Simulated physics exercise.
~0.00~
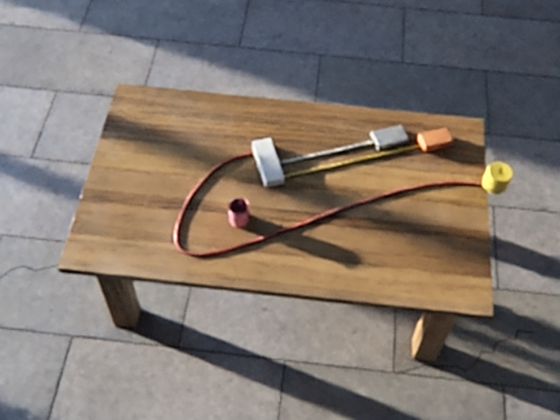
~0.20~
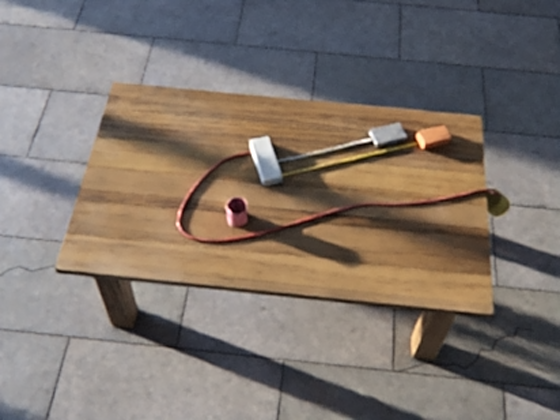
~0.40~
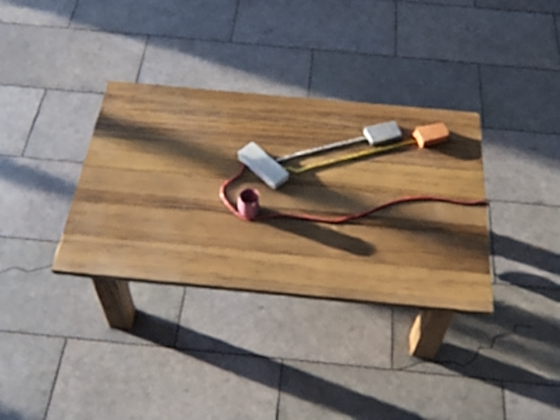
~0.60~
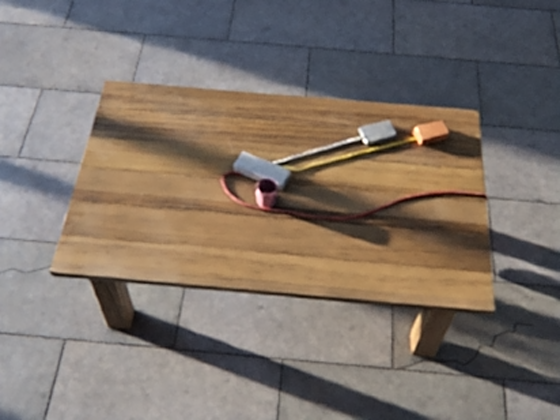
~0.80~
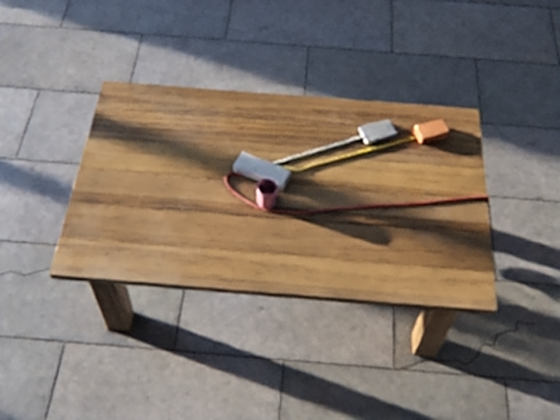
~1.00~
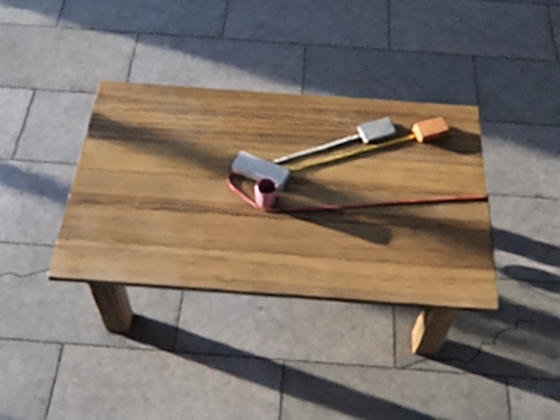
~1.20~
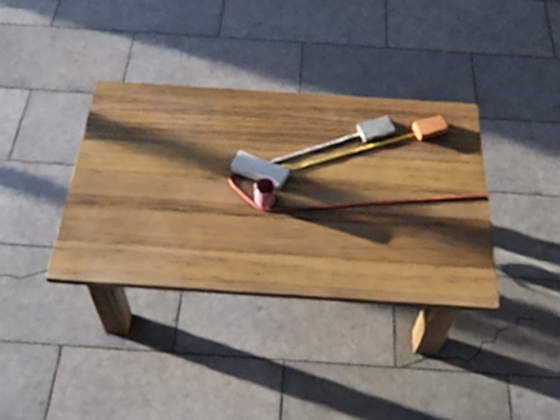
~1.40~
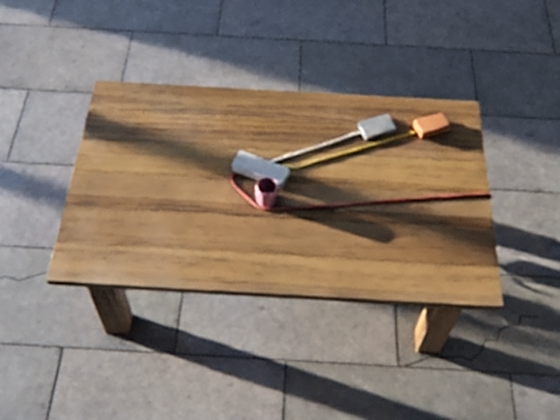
The clip shows a yellow object dropping off the right edge of a wooden table, its red cable pulling a pink cup against a white strip, which turns and shifts slightly. The cable ends taut over the edge, while the grey and orange devices stay on the table.
